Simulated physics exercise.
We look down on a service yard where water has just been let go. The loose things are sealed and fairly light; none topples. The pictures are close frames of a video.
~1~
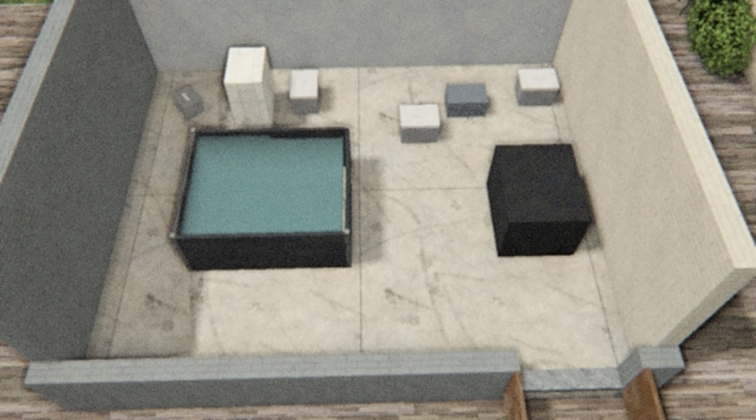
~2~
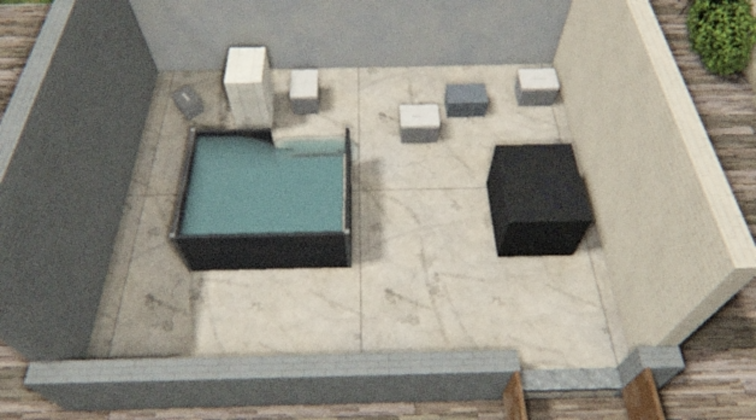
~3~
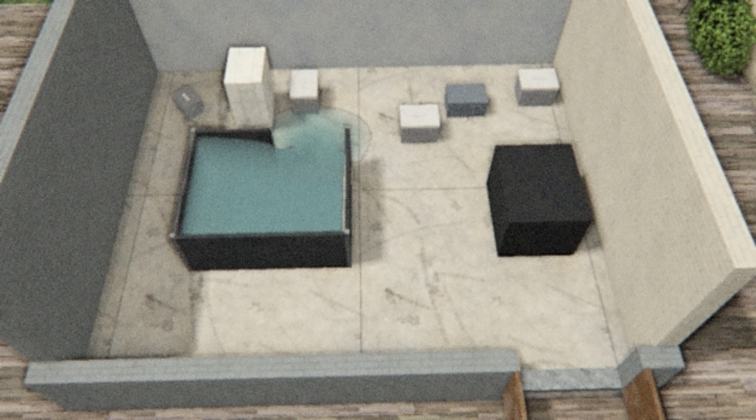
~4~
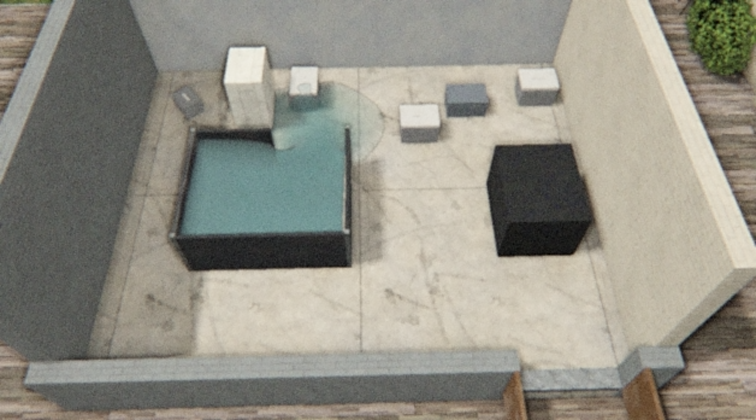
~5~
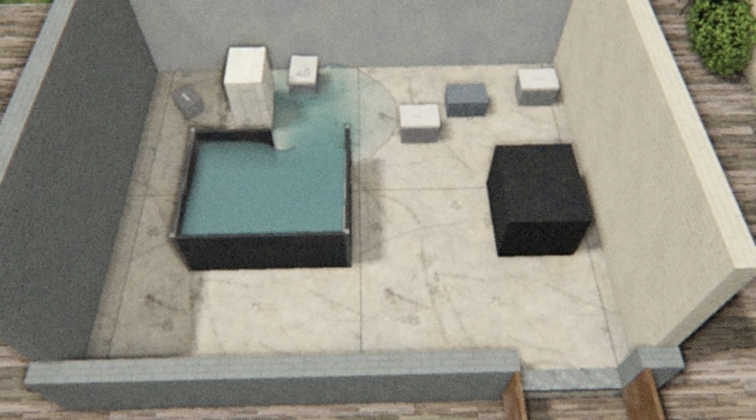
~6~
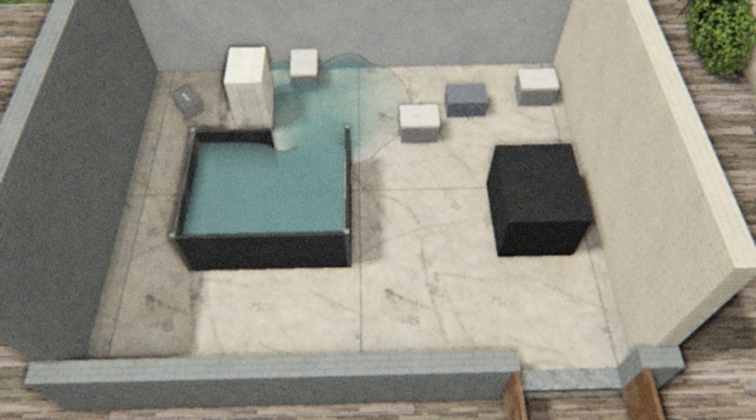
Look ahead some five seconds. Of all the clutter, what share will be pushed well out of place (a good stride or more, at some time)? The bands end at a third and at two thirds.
That comes to at least two thirds.
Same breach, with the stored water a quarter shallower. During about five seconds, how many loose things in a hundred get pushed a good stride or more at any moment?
Roughly 80 per cent.
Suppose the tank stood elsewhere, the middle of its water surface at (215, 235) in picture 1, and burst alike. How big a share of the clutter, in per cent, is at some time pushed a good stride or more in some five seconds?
Some 80 per cent.
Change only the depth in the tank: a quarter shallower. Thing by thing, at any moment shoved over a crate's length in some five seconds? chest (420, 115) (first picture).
Verdict: Under that.
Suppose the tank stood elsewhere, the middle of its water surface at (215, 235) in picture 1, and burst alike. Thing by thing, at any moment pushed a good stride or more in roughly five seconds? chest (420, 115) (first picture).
For that one: Never so far.
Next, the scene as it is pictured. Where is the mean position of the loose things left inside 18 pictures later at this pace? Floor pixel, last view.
At about (373, 159).
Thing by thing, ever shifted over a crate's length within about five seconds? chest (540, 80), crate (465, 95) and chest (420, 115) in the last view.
In that order: Swept aside, yes, no.
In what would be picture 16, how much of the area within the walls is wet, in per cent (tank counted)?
Near 40 in a hundred.
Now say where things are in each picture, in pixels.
In the first frame, a chest at (304, 83) rests on the ground; a chest at (420, 115) rests on the ground; 0 of 5 have shifted.
In the second frame, a chest at (304, 83) rests on the ground; a chest at (420, 115), on the bottom; 0 of 5 have shifted.
In the third frame, a chest at (304, 83), on the bottom; a chest at (420, 115) rests on the ground; 0 of 5 have shifted.
In the fourth frame, a chest at (304, 80) rests on the ground, close to its start; a chest at (420, 115) rests on the ground; 1 of 5 have shifted.
In the fifth frame, a chest at (303, 69), on the bottom, a stride from its start; a chest at (420, 115), on the bottom; 1 of 5 have shifted.
In the sixth frame, a chest at (304, 61), on the bottom, a stride from its start; a chest at (420, 115), on the bottom; 1 of 5 have shifted.
A moment on, 0 of 5 are well off their spots; 1 afloat.
Next, 1 of 5 are well off their spots; 1 afloat.
Later, 4 of 5 are well off their spots; 0 afloat.
In the end, 4 of 5 are well off their spots, and 4 have been at some point; 2 afloat.
